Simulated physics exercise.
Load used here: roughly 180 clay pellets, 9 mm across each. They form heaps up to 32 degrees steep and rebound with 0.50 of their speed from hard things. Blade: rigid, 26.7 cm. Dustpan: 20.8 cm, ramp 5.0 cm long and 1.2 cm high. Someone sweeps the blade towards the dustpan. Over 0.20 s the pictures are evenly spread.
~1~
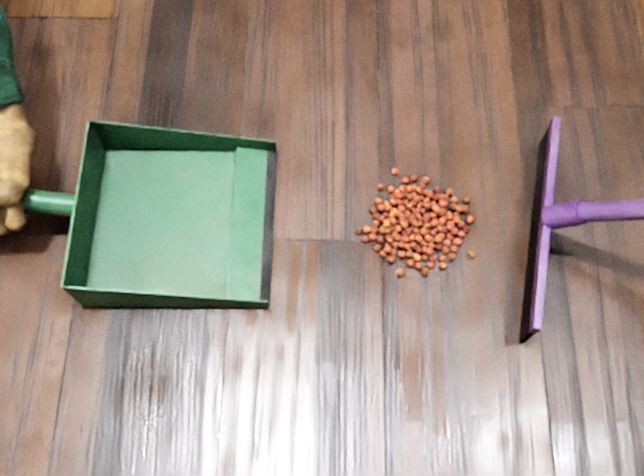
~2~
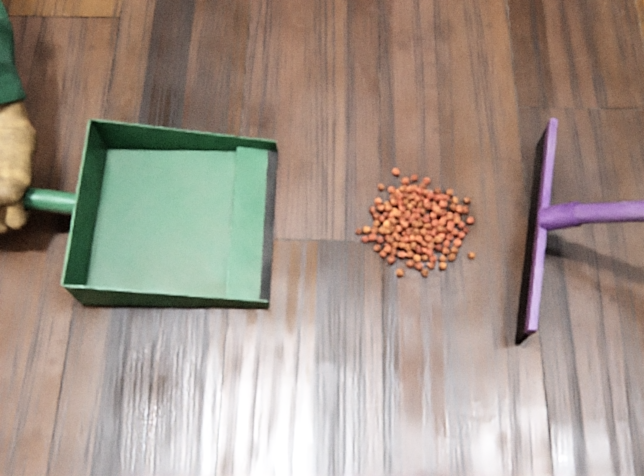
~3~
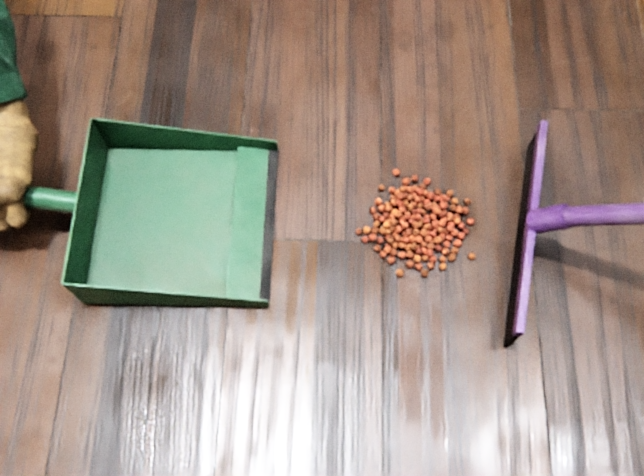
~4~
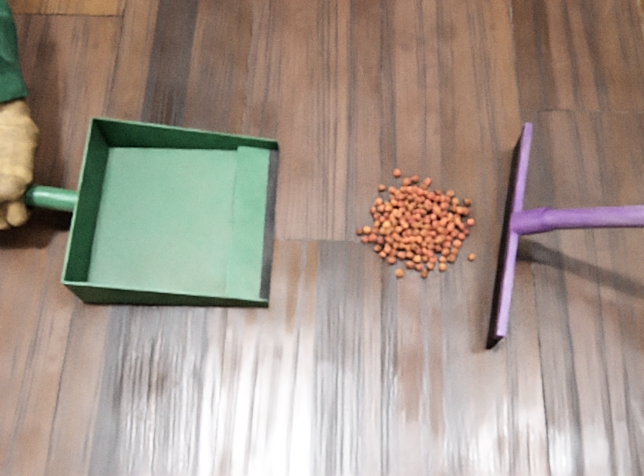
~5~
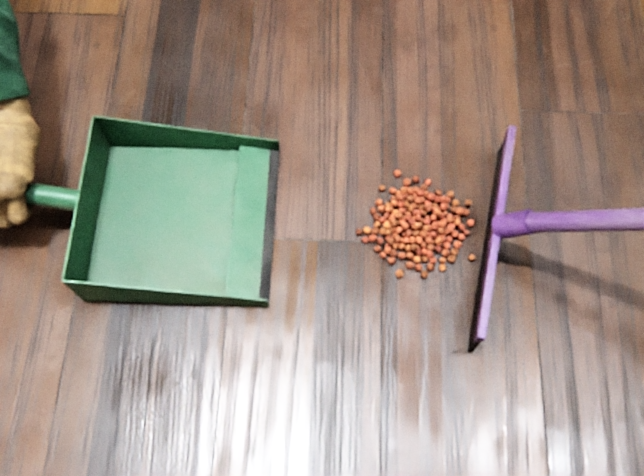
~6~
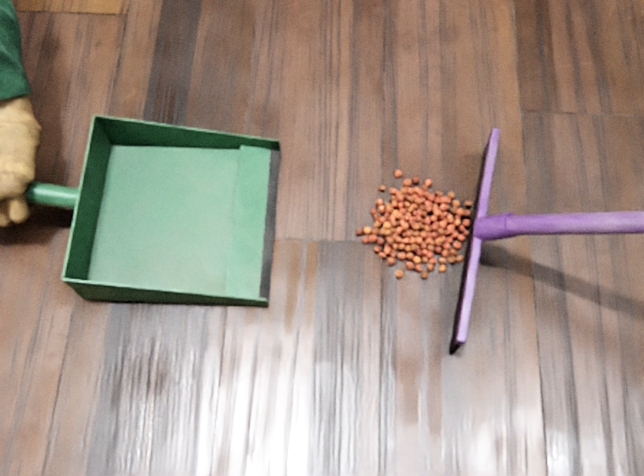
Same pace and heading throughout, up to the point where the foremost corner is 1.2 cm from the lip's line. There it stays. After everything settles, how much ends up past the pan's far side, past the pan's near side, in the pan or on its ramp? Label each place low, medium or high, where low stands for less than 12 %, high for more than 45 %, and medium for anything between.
Past the pan's far side: Low. Past the pan's near side: Low. In the pan or on its ramp: Medium.
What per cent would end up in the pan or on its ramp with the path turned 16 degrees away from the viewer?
That gives near 25 in a hundred.
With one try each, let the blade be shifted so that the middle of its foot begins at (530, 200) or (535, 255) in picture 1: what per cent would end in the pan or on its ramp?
25 and 15 per cent, roughly.
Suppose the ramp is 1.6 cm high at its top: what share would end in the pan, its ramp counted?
In that case roughly 15 percent.
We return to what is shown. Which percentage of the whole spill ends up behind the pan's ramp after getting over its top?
Estimate: Close to 0 per cent of the total.
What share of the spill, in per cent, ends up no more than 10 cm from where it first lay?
I'd estimate roughly 0 per cent.
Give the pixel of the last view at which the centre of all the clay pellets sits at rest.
(286, 225) or so.
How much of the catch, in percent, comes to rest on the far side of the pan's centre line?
I'd put it near 20 per cent.
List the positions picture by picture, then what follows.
The first picture shows blade from (535, 328) to (554, 125), moved 0.0 cm, 0 of the pieces shifted so far; middle of the pieces at (420, 220); pan at (168, 225).
The second picture shows blade from (530, 330) to (551, 126), moved 0.4 cm, 0 of the pieces shifted so far; middle of the pieces at (420, 220).
The third picture shows blade from (518, 332) to (541, 128), moved 1.7 cm, 0 of the pieces shifted so far; middle of the pieces at (420, 221).
The fourth picture shows blade from (499, 335) to (526, 131), moved 3.7 cm, 0 of the pieces shifted so far; middle of the pieces at (421, 221).
The fifth picture shows blade from (480, 338) to (510, 134), moved 5.7 cm, 0 of the pieces shifted so far; middle of the pieces at (421, 222).
The sixth picture shows blade from (460, 340) to (494, 136), moved 7.8 cm, 2 of the pieces shifted so far; middle of the pieces at (421, 222); pan at (170, 221).
Then, 0.21 s after the last picture, middle of the blade 13 cm from the lip; 0 % over the lip, far side 0 %, near side 0 %.
Then, 0.34 s after the last picture, middle of the blade 7 cm from the lip; 0 % over the lip, far side 5 %, near side 0 %.
Then, 0.60 s after the last picture, middle of the blade 4 cm from the lip; 20 % over the lip, far side 5 %, near side 0 %.
In the end, far side 5 %, near side 0 %, pan 20 %, in front of the lip or behind the blade 75 %.
